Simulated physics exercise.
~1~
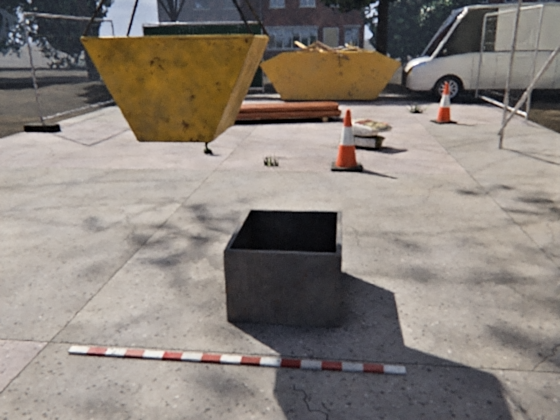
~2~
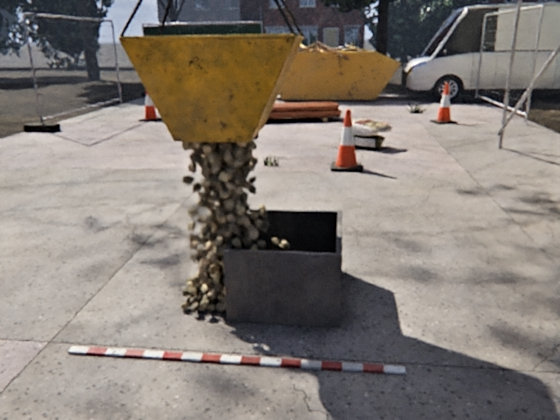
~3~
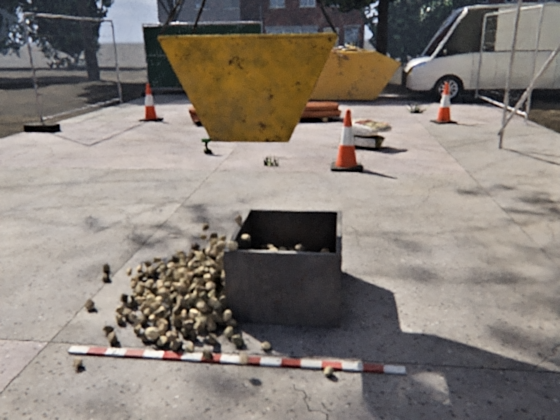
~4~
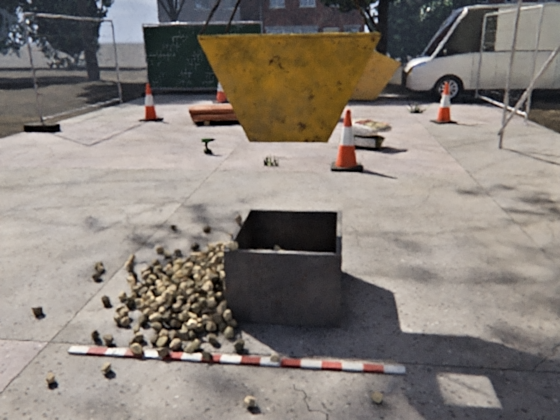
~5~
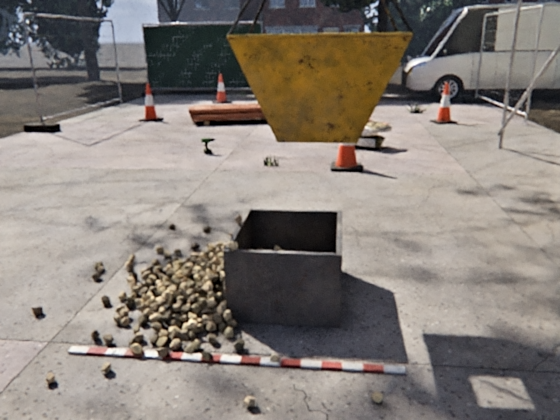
Yellow skip gliding right and spilling rocks, most piling left of a dark open bin, then moving on empty over the concrete.
